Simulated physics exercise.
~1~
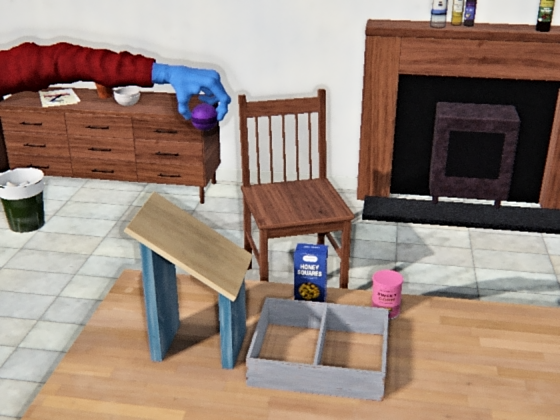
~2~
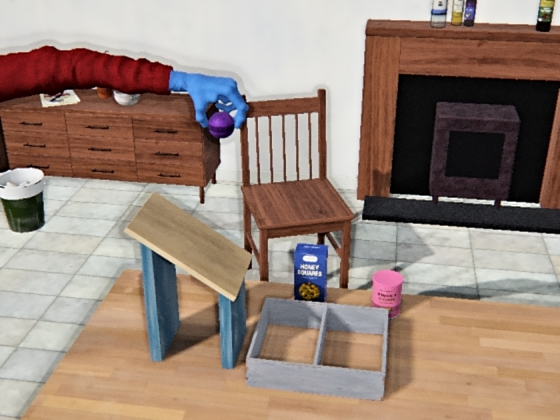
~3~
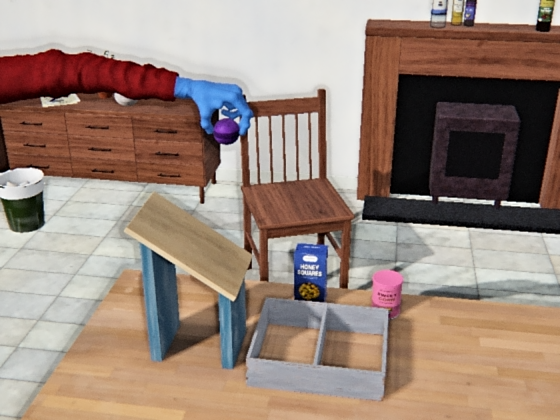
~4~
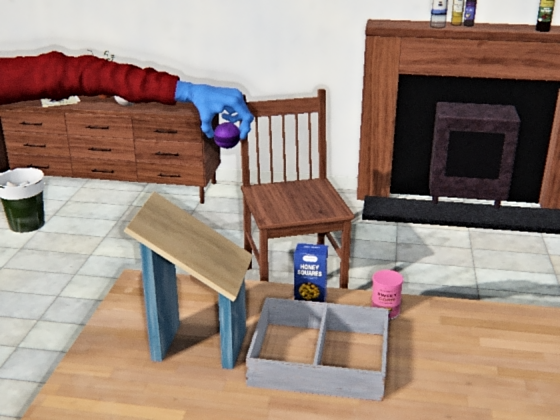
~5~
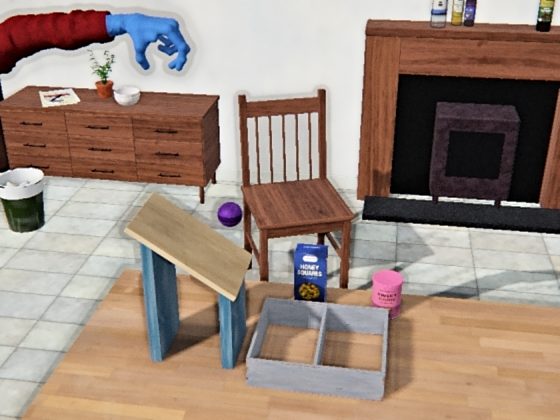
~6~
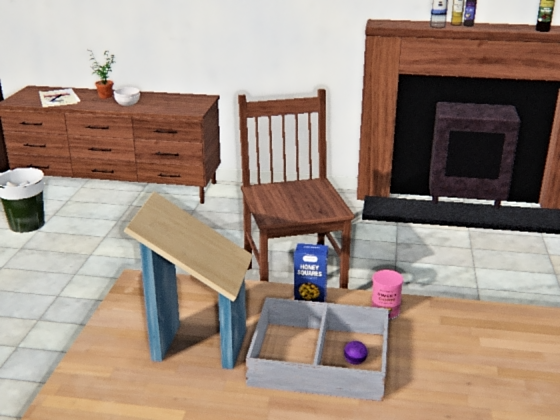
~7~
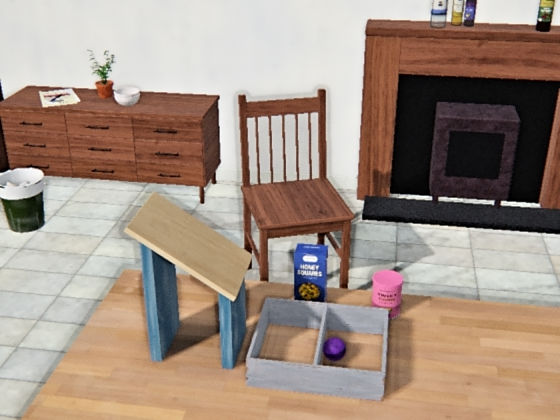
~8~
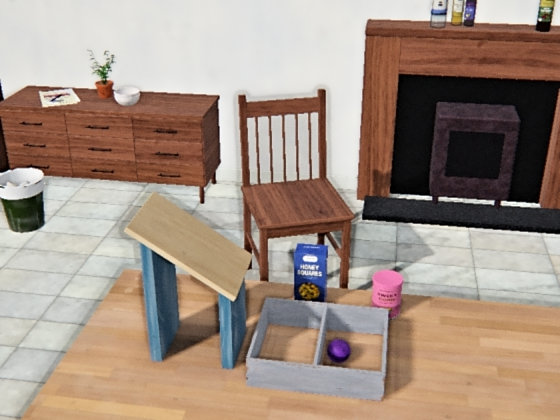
Purple ball dropping from a blue-gloved hand above a slanted board, landing in the tray's farther bay and settling there.
